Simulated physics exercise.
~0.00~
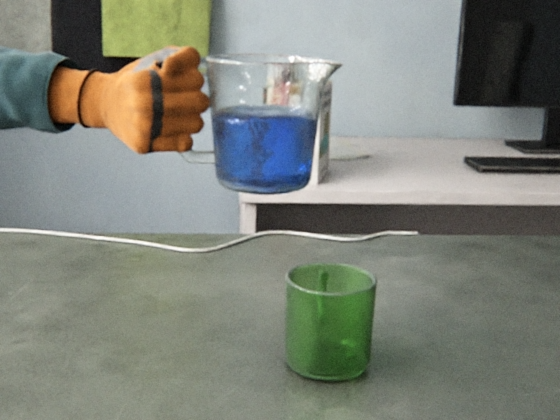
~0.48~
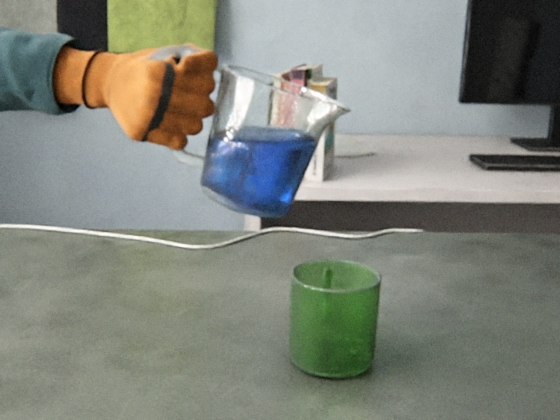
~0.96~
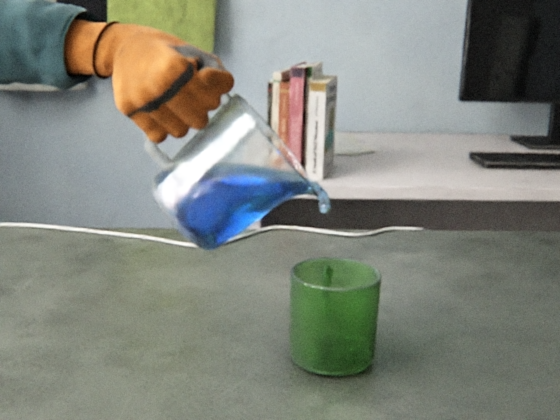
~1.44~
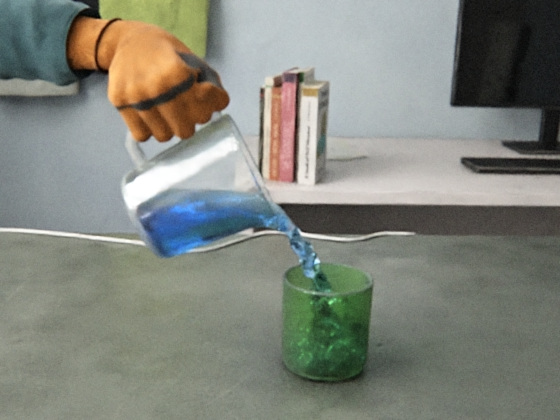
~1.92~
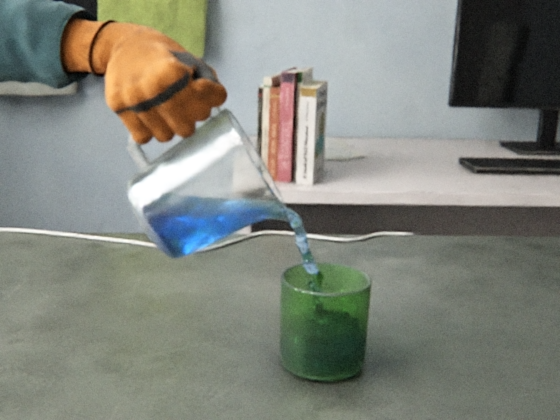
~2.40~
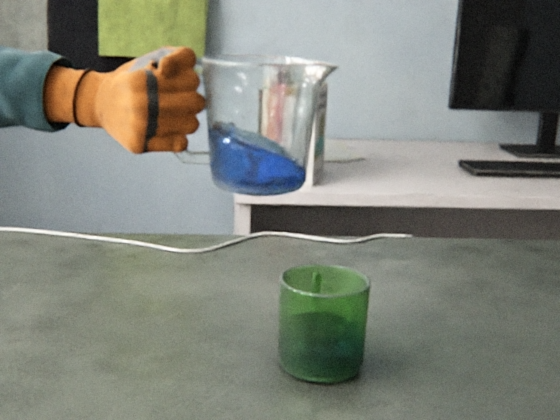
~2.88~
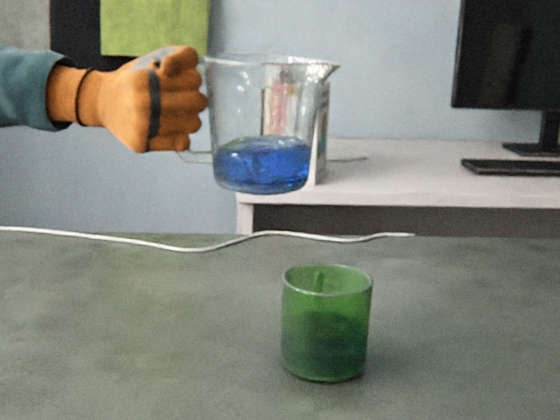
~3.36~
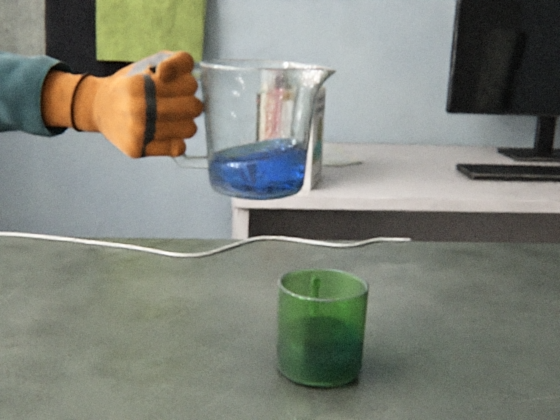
A hand in an orange glove tipped a clear pitcher of blue water to the right and poured some into a green cup on the table, then tilted it back upright, leaving the cup partly filled and some water still in the pitcher.
